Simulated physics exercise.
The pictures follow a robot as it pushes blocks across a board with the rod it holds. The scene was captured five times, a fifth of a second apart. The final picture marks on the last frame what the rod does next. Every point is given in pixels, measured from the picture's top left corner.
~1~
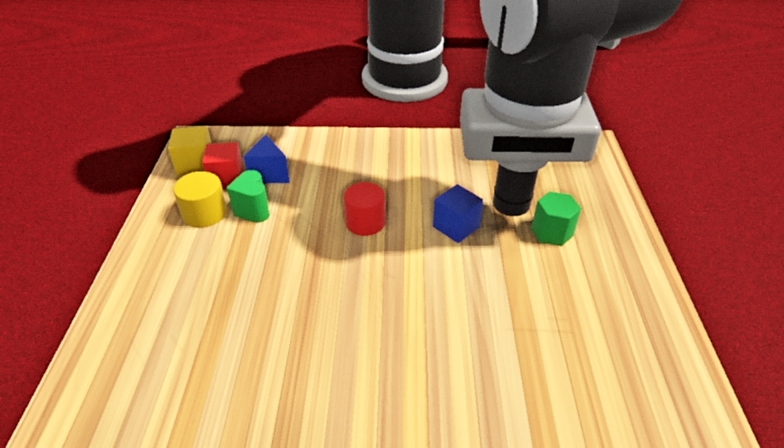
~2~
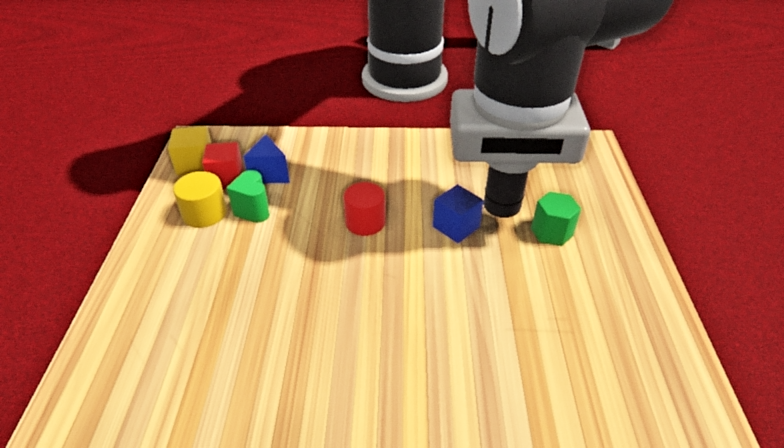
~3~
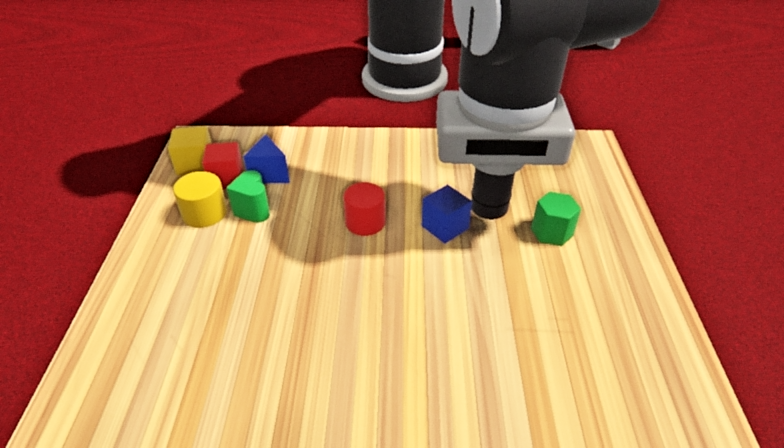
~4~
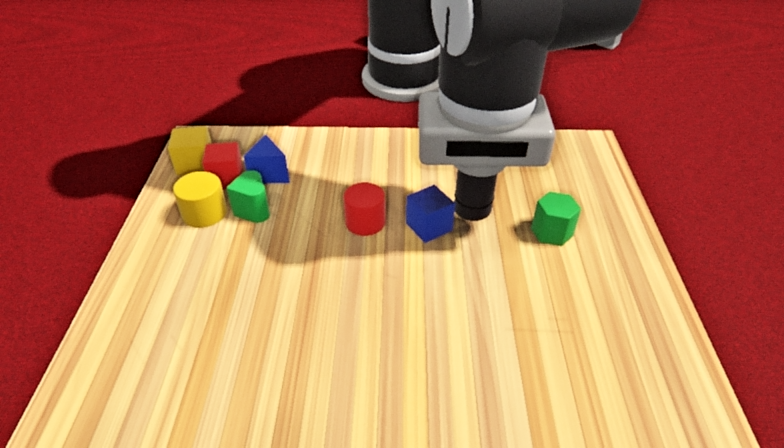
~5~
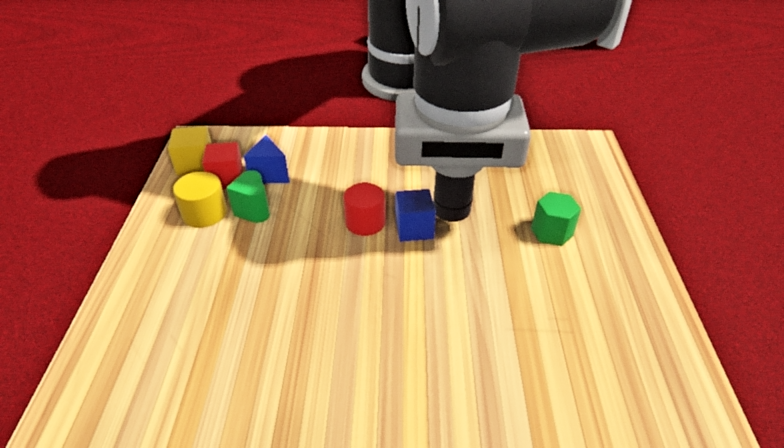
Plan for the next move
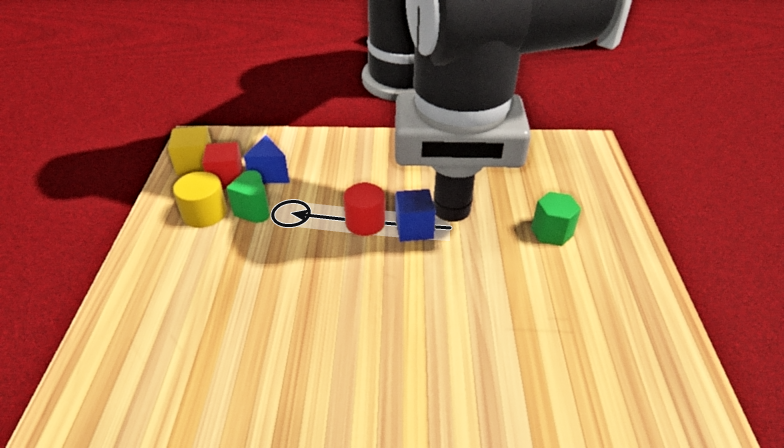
Robot arm moving left across a wooden board, its black rod pushing a blue block closer to a red cylinder.
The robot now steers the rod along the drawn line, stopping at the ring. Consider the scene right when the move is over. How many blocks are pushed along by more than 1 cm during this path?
I count three at least.
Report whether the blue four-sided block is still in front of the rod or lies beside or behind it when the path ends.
The block stays ahead.
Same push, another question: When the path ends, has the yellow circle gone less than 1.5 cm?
No, that is not how it ends up.
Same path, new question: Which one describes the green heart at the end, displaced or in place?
It is moved from its place.
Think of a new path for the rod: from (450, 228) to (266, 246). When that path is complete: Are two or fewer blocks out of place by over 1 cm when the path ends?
The answer is no.
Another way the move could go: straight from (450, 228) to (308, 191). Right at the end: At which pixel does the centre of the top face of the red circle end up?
When the path ends, it will be at (266, 206).
Path on the board, from (450, 228) directly to (291, 213).
On the path given first. One third of the way, rod at (395, 207); red circle at (320, 190); blue four-sided block at (358, 195).
Two thirds of the way, rod at (341, 202); yellow circle at (191, 183); green heart at (234, 182), turned 30° clockwise; red circle at (265, 190); blue four-sided block at (303, 191).
At the end, rod at (288, 196); yellow circle at (179, 180); green heart at (220, 178), turned 85° clockwise; red circle at (211, 203); blue four-sided block at (250, 193), turned 20° anticlockwise.
